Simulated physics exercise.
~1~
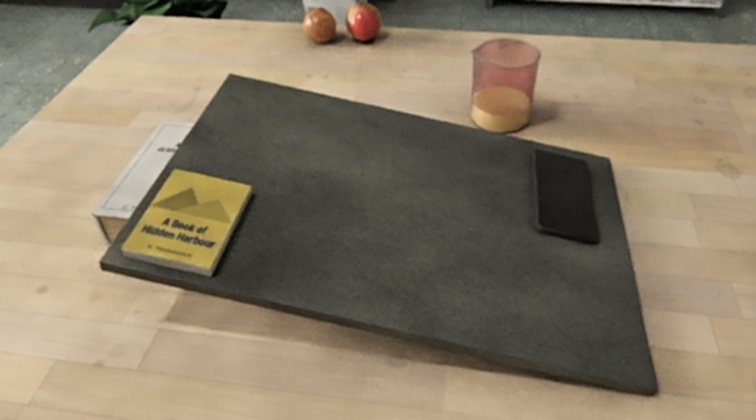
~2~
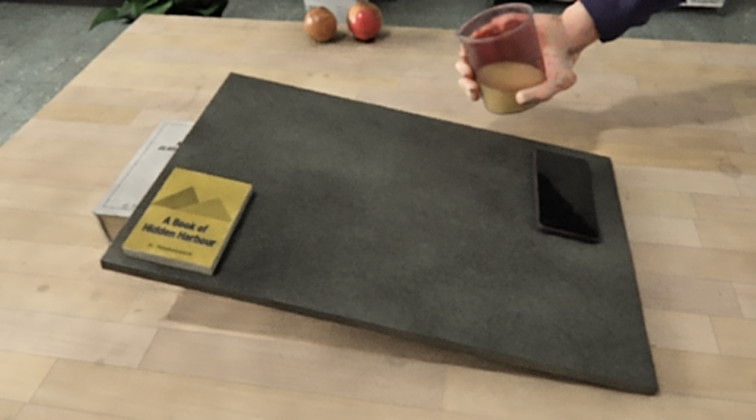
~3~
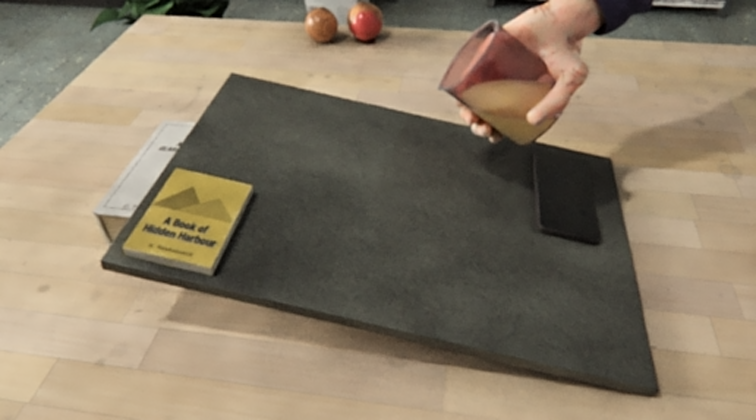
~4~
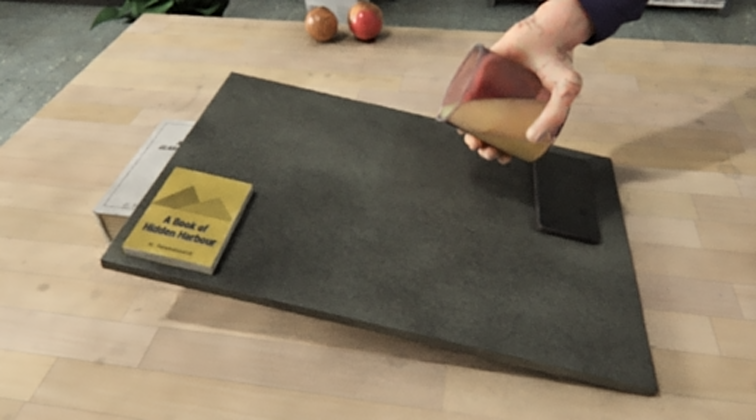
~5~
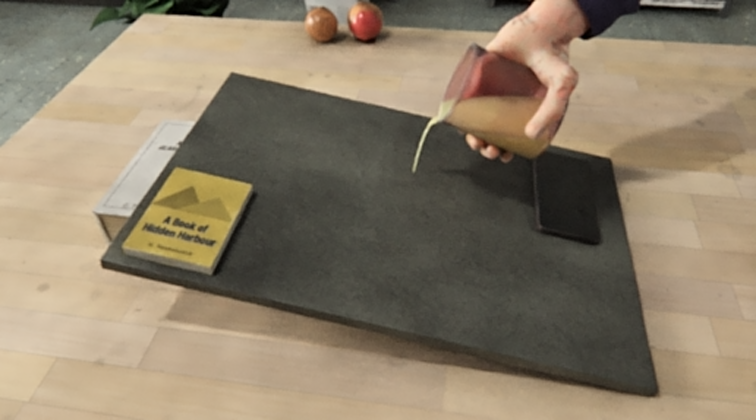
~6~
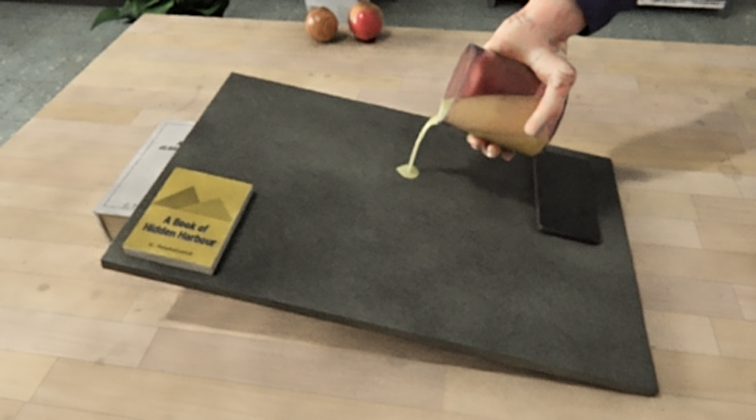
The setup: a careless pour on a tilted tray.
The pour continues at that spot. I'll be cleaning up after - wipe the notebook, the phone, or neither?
Notebook stays dry, phone gets wet.
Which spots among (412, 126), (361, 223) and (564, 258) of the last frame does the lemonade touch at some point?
First spot: Missed; second: Missed; third: Touched.
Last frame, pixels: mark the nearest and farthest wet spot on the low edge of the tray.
Near: (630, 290); far: (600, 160).
Shortly, it runs down to the right; the notebook is still dry; the phone is still dry.
Then, it runs down to the right and off the end; the notebook is still dry; the phone is wet along its edge.
At the finish, it runs down to the right and off the end; the notebook is still dry; the phone is wet along its edge.
